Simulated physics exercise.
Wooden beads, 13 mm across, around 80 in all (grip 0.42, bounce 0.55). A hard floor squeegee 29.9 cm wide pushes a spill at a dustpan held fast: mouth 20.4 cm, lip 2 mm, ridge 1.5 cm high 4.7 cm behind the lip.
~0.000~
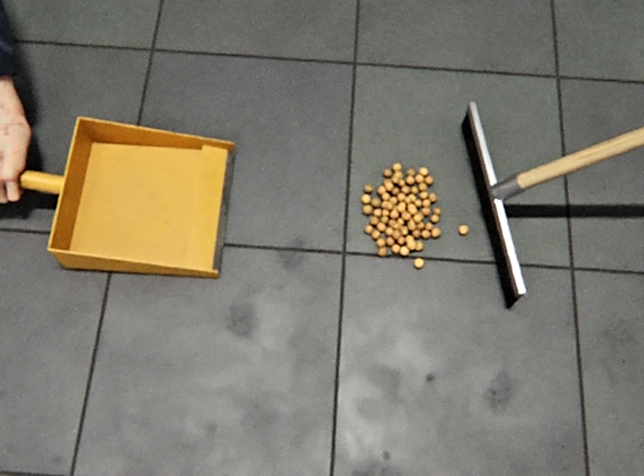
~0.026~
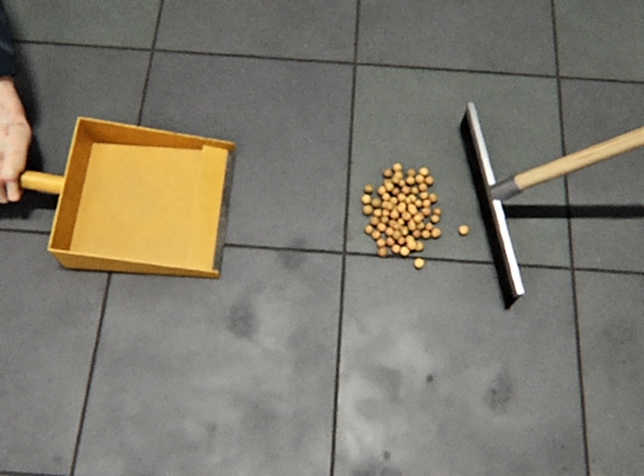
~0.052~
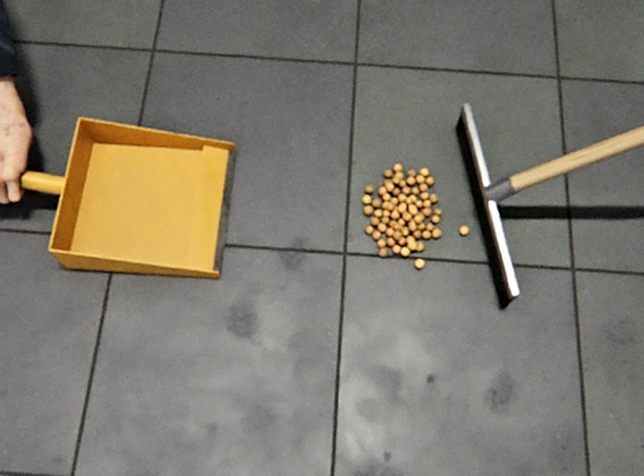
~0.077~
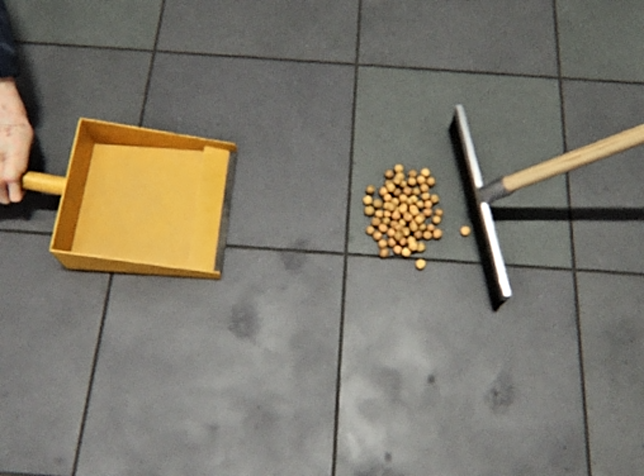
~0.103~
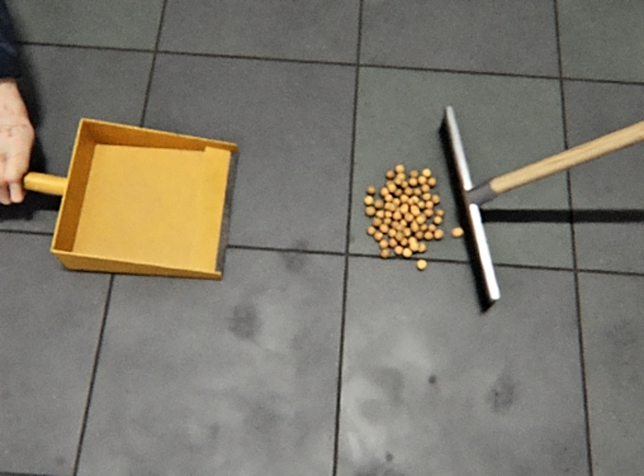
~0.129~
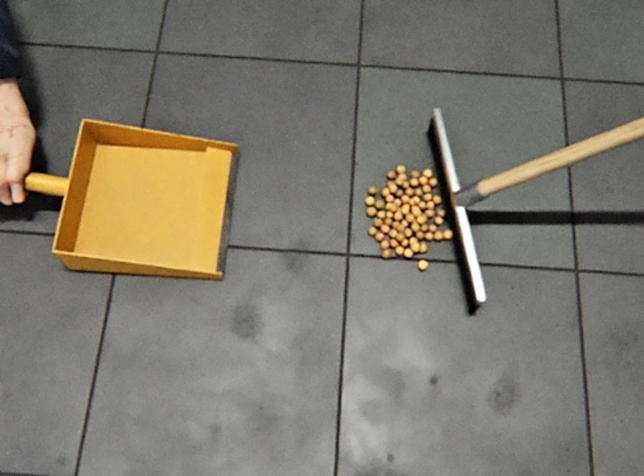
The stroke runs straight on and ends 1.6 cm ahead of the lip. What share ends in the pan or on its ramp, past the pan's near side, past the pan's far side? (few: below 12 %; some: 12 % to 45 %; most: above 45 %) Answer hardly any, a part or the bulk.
Pan a part, near side a part, far side hardly any.
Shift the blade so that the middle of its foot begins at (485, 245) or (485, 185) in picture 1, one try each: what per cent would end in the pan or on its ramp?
Some 25 and 20 per cent.
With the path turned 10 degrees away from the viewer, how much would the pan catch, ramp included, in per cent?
It would be near 15 per cent.
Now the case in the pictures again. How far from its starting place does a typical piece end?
Roughly 28 cm.
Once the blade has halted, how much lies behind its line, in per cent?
About 0 per cent.
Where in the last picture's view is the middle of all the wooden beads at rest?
Near (227, 243).
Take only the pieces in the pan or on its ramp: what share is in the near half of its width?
Some 70 per cent.
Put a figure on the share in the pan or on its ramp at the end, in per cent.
About 25 per cent.
After 0.32 s, middle of the blade 18 cm from the lip; 0 % over the lip, far side 5 %, near side 5 %.
After 0.44 s, middle of the blade 9 cm from the lip; 0 % over the lip, far side 5 %, near side 15 %.
After 0.70 s, middle of the blade 5 cm from the lip; 30 % over the lip, far side 5 %, near side 20 %.
At rest (1.7 s), pan 25 %, near side 20 %, far side 5 %, in front of the lip or behind the blade 50 %.
